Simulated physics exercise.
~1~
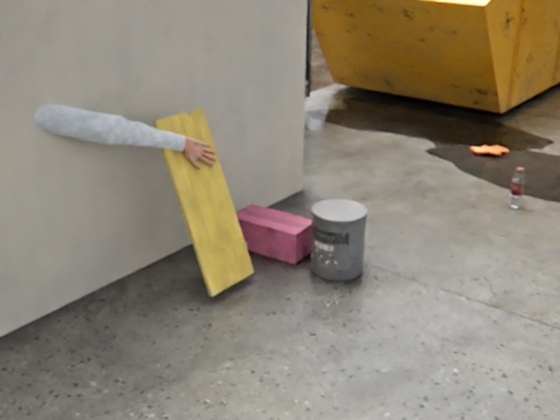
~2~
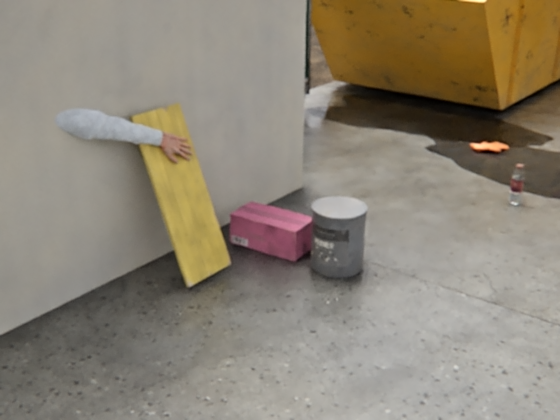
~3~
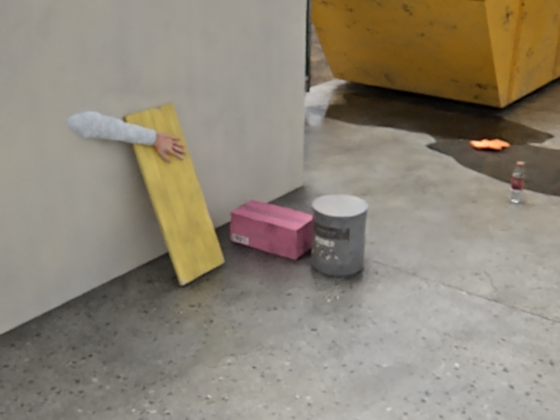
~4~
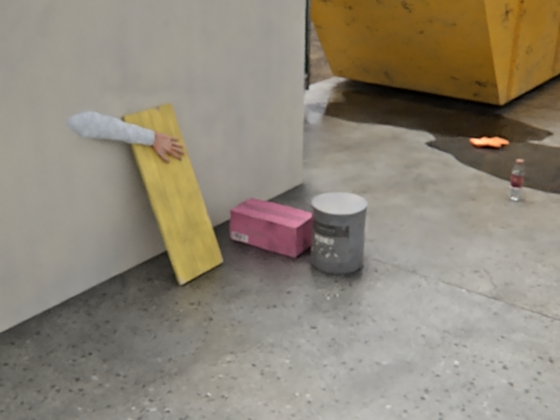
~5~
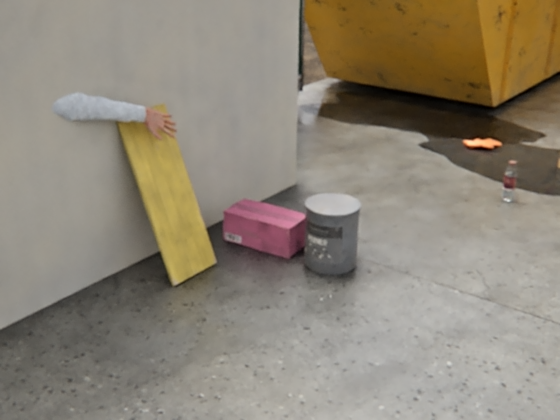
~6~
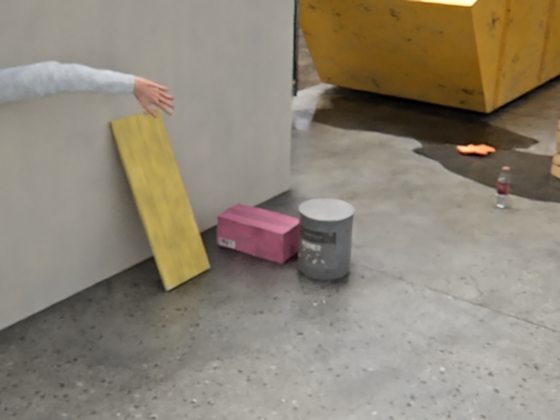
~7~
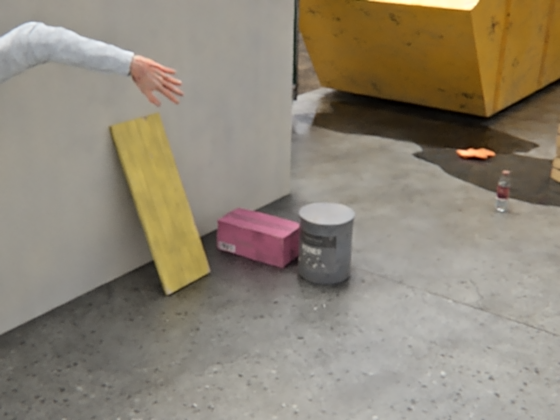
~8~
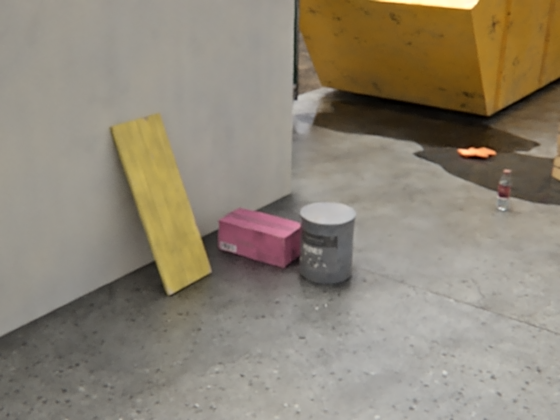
Hand leaning a yellow board against a grey wall beside a pink box and grey pail, then withdrawing, the board staying propped.
